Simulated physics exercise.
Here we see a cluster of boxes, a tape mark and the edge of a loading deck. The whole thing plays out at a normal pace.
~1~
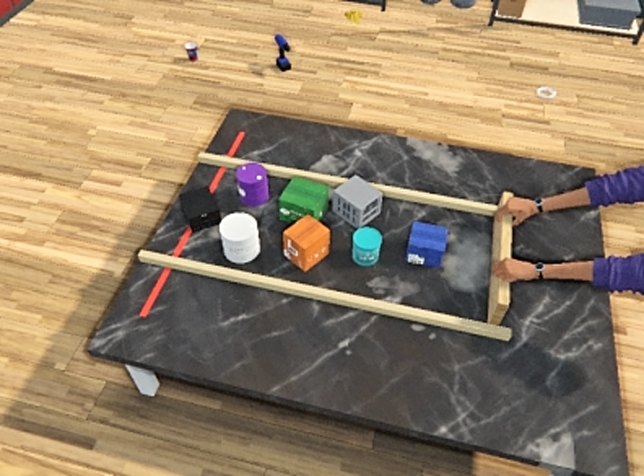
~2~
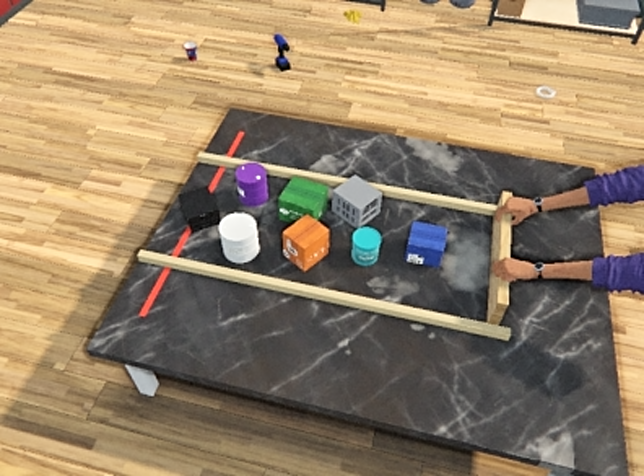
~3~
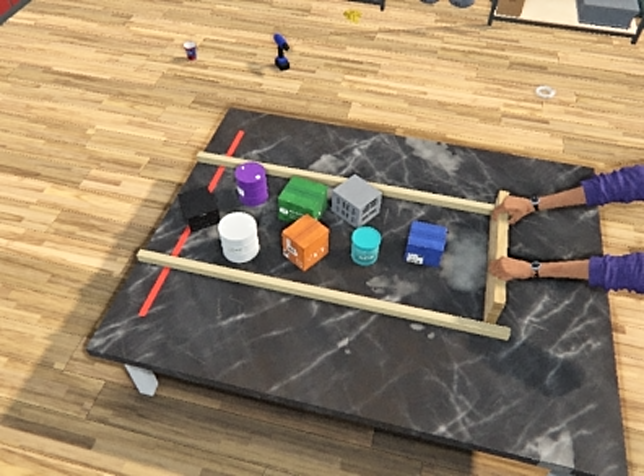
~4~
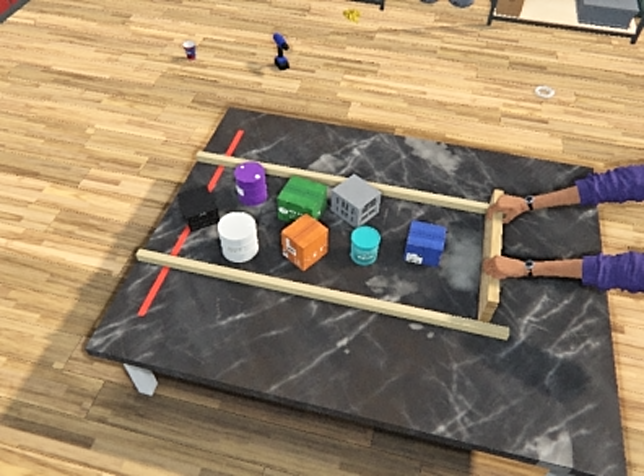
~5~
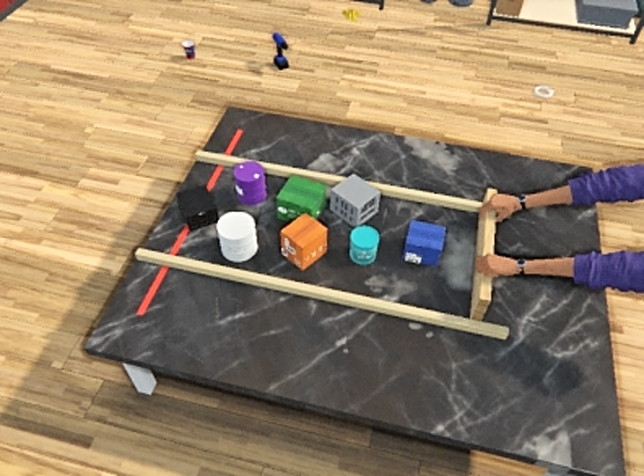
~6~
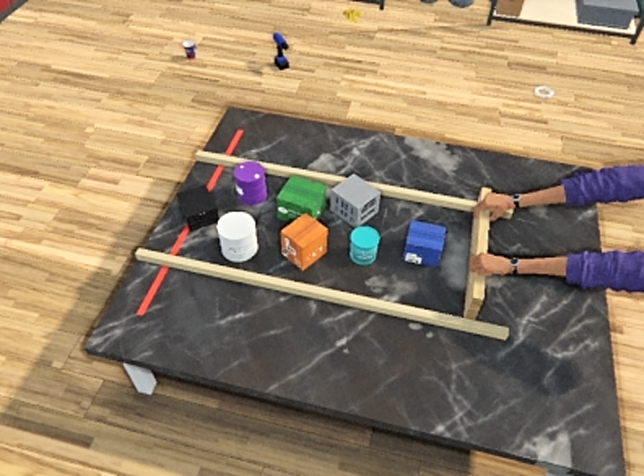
Two hands slide a wooden plank slowly left between rails toward boxes and canisters.
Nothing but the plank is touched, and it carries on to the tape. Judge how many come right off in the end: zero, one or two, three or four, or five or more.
In the end, three or four come right off.
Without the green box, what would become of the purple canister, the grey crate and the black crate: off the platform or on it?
Here's how it goes: The purple canister is gone, the grey crate hangs on, and the black crate is gone.
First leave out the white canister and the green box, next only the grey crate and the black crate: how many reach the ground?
In the first try 2, in the other 2.
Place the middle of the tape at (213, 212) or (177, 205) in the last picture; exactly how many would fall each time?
4, then 8.
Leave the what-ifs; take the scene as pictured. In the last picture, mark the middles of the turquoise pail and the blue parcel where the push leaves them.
The turquoise pail ends at (176, 213) and the blue parcel at (183, 193).
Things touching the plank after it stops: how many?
Result: 4 in all.
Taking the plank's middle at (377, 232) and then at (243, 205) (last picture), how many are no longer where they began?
Moved so far: 4, later 8.
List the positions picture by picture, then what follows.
Black crate (200, 209); purple canister (253, 185); white canister (240, 238); plank (501, 256); tape (200, 210), in the first picture.
Purple canister (252, 185); green box (304, 203), in the second picture.
White canister (239, 238); turquoise pail (365, 247), in the third picture.
Black crate (199, 208); blue parcel (425, 244), in the fourth picture.
Purple canister (251, 184); plank (484, 253), in the fifth picture.
Black crate (198, 208); purple canister (251, 184); white canister (238, 237); plank (478, 252); tape (198, 209), in the sixth picture.
Soon after, none off yet; black crate at rest near (198, 208); purple canister at rest near (251, 184); white canister at rest near (238, 237).
Then, none off yet; black crate at rest near (198, 208); purple canister moved a little near (240, 181); white canister moved a little near (232, 236).
Further on, none off yet; black crate moved about its own width near (172, 211); purple canister moved well along near (178, 169); white canister moved well along near (177, 236).
At rest, the number that fall off is three or four; fallen, green box, white canister, purple canister and black crate.
